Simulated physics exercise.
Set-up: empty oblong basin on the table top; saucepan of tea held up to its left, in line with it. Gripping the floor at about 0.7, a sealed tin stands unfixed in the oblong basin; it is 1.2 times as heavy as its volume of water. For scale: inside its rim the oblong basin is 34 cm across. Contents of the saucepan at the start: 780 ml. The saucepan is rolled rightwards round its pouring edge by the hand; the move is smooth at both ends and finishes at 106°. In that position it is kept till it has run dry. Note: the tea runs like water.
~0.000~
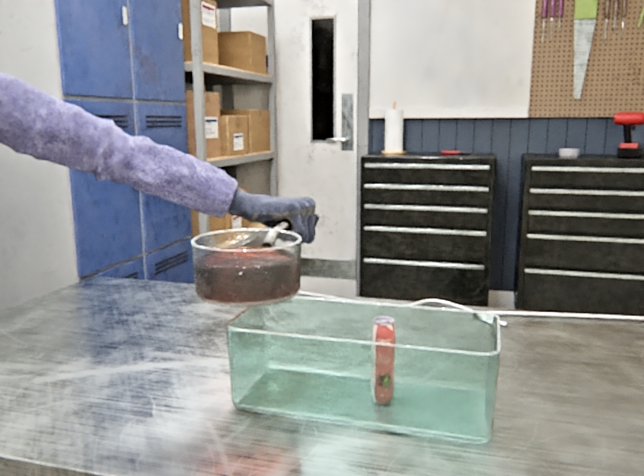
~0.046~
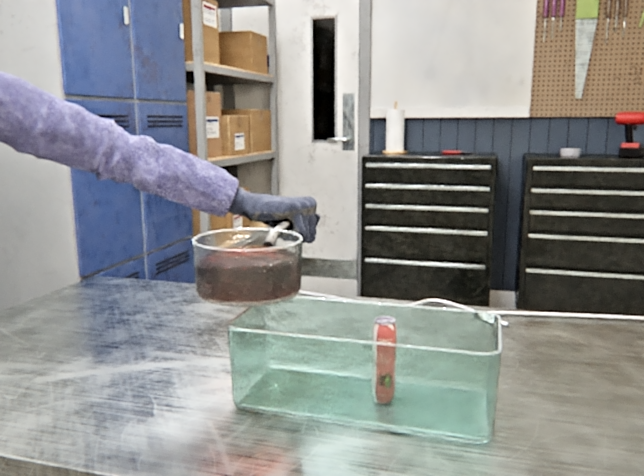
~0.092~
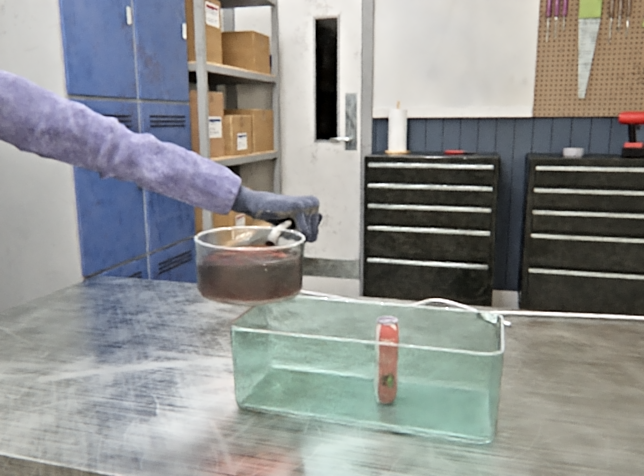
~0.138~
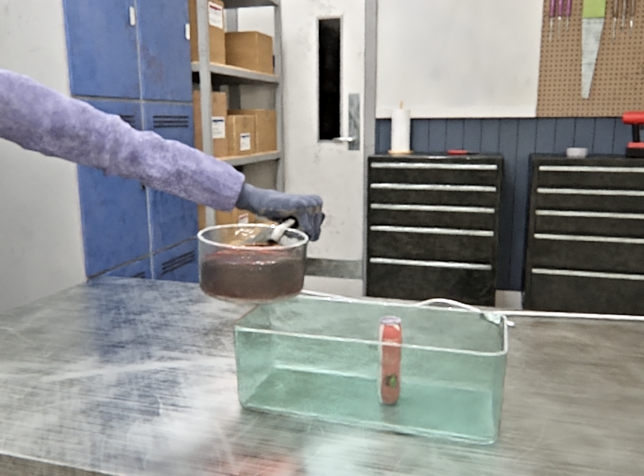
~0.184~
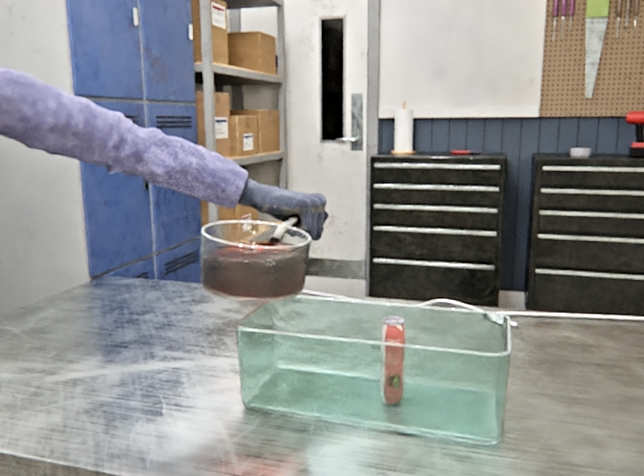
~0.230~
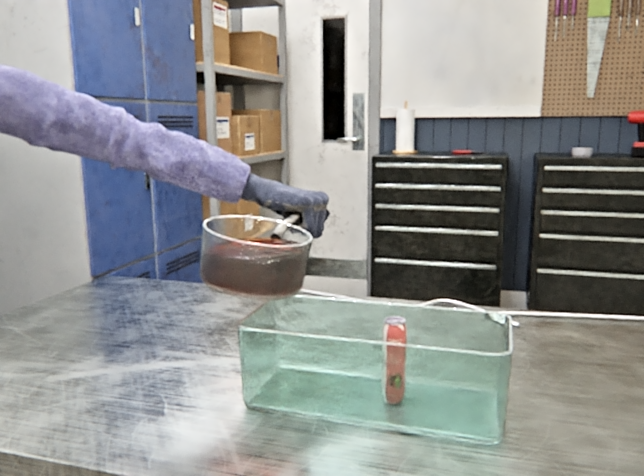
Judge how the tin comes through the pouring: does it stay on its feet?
My guess is it's going to keel over.
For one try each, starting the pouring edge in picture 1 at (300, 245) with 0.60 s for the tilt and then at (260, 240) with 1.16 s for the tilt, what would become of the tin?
First it tips over; then it stays on its base.
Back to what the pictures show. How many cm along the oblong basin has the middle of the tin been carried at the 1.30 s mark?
Estimate: Around 8 cm.
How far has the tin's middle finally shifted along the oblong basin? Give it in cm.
Shift of tin centre: Approx. 8.0 cm.
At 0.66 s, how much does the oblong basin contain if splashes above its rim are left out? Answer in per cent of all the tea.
About 3%.
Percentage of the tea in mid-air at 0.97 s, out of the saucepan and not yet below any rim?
Airborne share: Near 18 %.
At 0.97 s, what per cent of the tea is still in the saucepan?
I reckon near 14 per cent still sits there.
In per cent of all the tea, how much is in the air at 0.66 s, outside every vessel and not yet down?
About 26 per cent.
After 0.66 s the tilt is 64° and 72 per cent is still to pour; the tin stands where it began.
After 0.97 s the tilt is 99° and 14 per cent is still to pour; the tin leans 17°.
After 1.30 s the tilt is 106° and 0 per cent is still to pour; the tin lies on its side.
After 1.66 s the tilt is 106° and 0 per cent is still to pour; the tin lies on its side.
In the end the tin lies on its side.
